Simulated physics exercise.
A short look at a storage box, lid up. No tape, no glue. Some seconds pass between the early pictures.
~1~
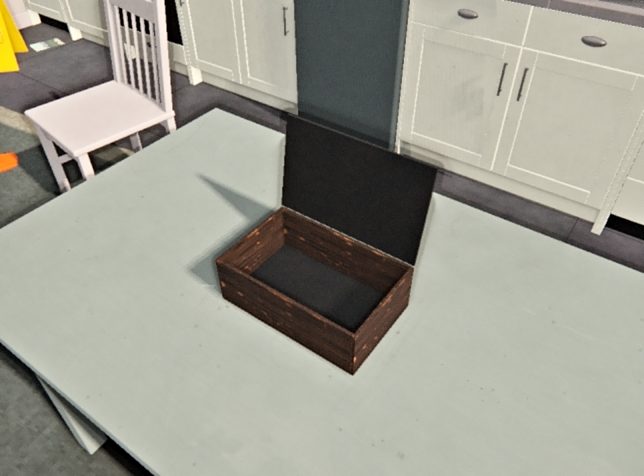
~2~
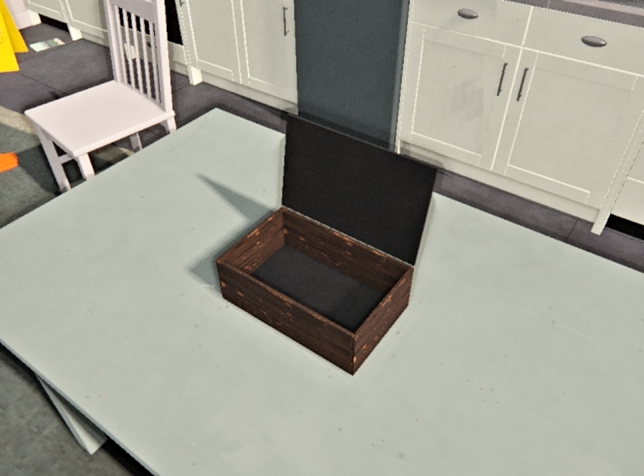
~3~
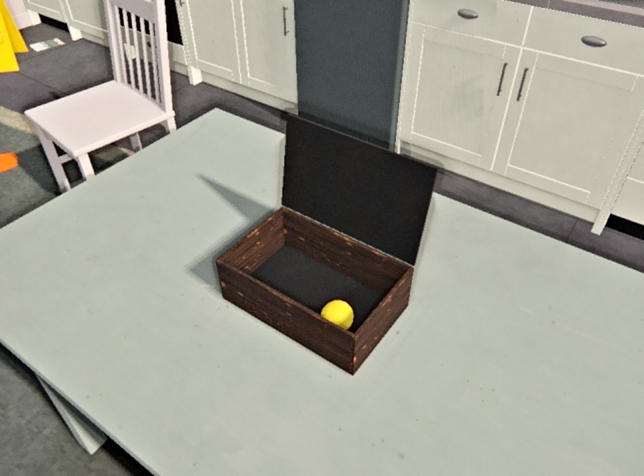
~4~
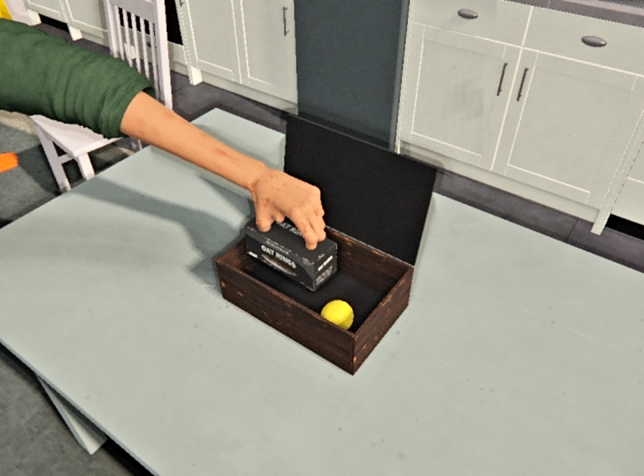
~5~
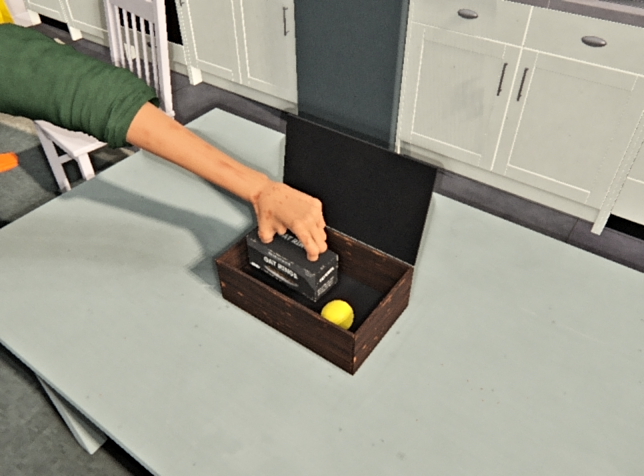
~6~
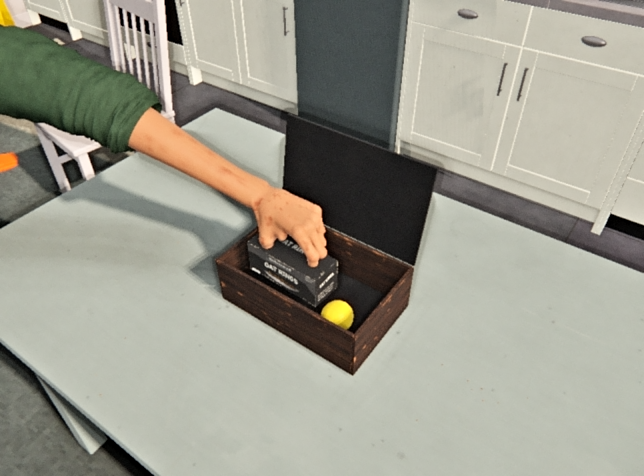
A yellow ball appears in an open wooden box, then a hand lowers a black carton inside.
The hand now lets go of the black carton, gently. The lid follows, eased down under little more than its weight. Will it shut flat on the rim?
The lid shuts flat.
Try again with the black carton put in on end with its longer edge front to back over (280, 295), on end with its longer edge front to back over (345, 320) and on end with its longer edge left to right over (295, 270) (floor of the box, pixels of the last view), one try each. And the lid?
First, it will not close; second, it is held up; third, it is held up.
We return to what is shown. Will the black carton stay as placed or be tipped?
It stays as placed.
Then, 0.90 s later than the last frame, lid starting down; black carton moved a little near (286, 283); yellow lemon moved a little.
Then, 1.60 s later than the last frame, lid 59° above the rim; black carton moved a little near (286, 283); yellow lemon moved a little.
Then, 2.10 s later than the last frame, lid 20° above the rim; black carton moved a little near (286, 283); yellow lemon moved a little.
When it is over, lid shut; moved from the start, black carton; yellow lemon as before. End places, in pixels of the last picture, black carton near (286, 283).
